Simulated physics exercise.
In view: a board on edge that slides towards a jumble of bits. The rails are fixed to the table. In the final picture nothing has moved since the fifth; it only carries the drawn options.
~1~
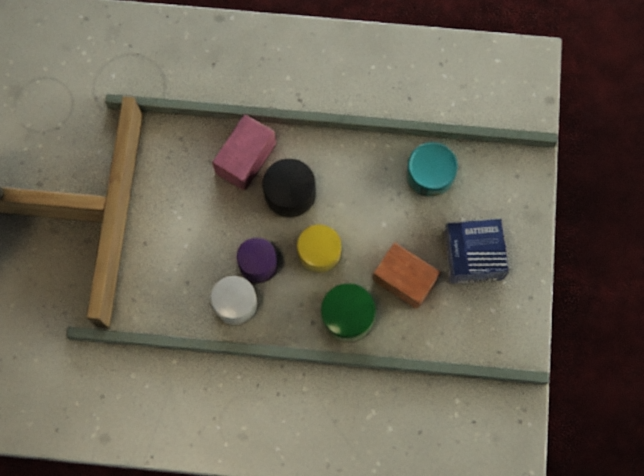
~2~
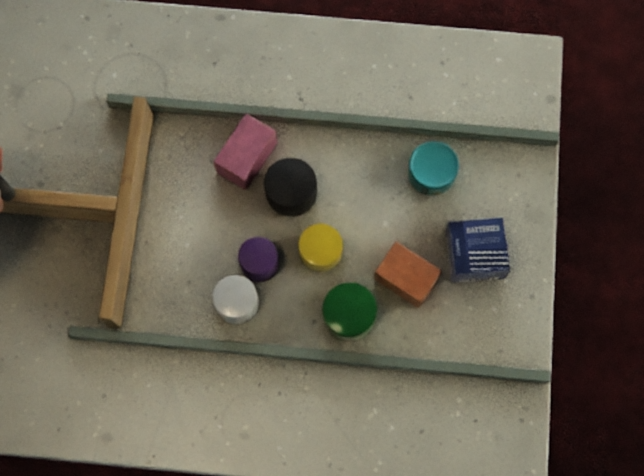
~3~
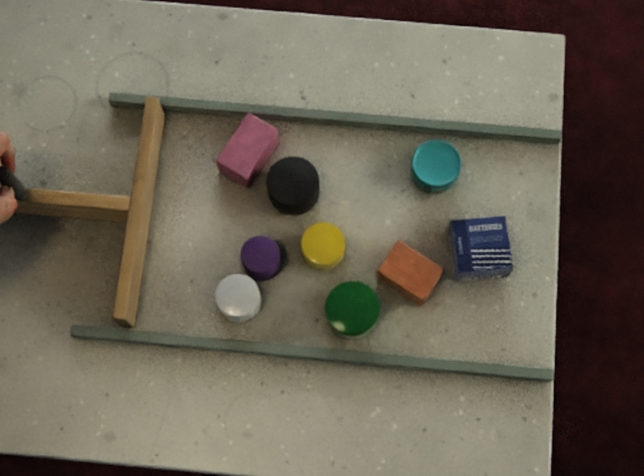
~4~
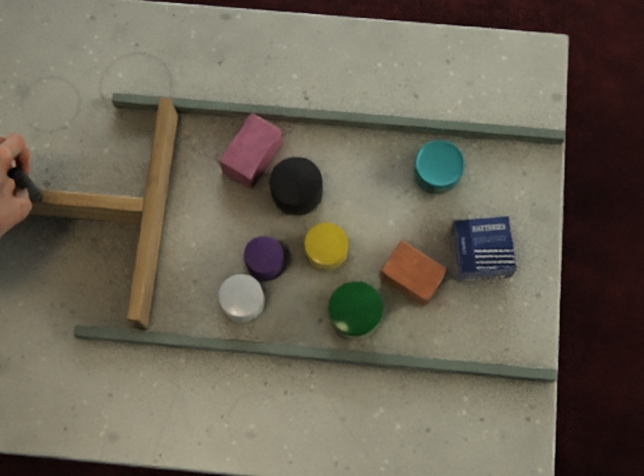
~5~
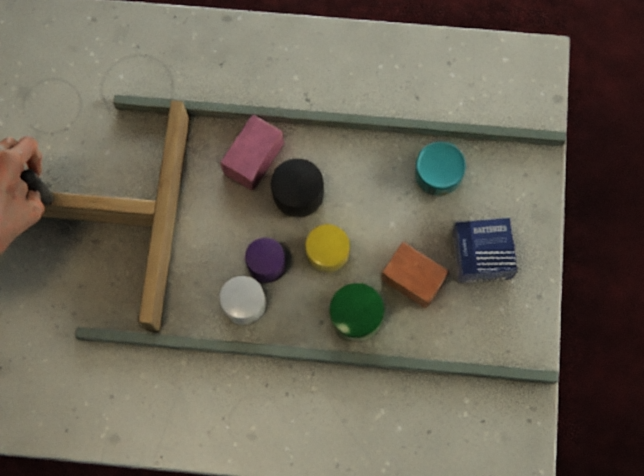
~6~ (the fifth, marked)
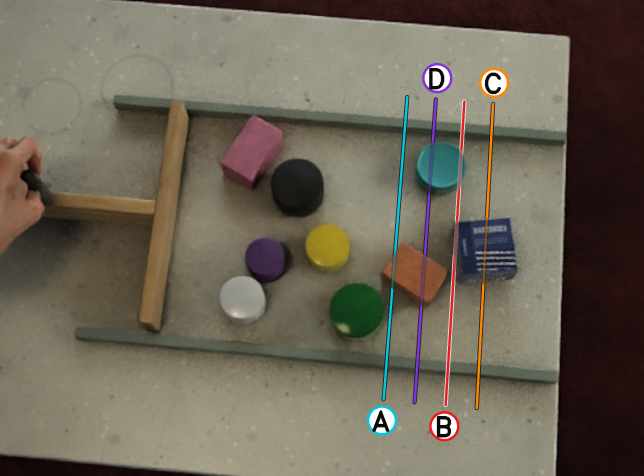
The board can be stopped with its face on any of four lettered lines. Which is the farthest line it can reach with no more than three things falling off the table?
It should halt at C.
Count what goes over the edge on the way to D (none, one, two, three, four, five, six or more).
The count is none.
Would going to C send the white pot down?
No.
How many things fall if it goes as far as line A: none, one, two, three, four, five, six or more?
The count is none.
On the marked copy, A at (396, 242); B at (455, 247); C at (485, 250); D at (426, 244).
With C. Early on, board (277, 218); pink block (312, 153); white pot (299, 306).
Further on, board (394, 228); blue box (499, 239); orange block (485, 296).
At the end, board (485, 236); blue box over the edge; orange block over the edge; two fallen.
As for the rest, A is within the limit but short; B is within the limit but short; D is within the limit but short.
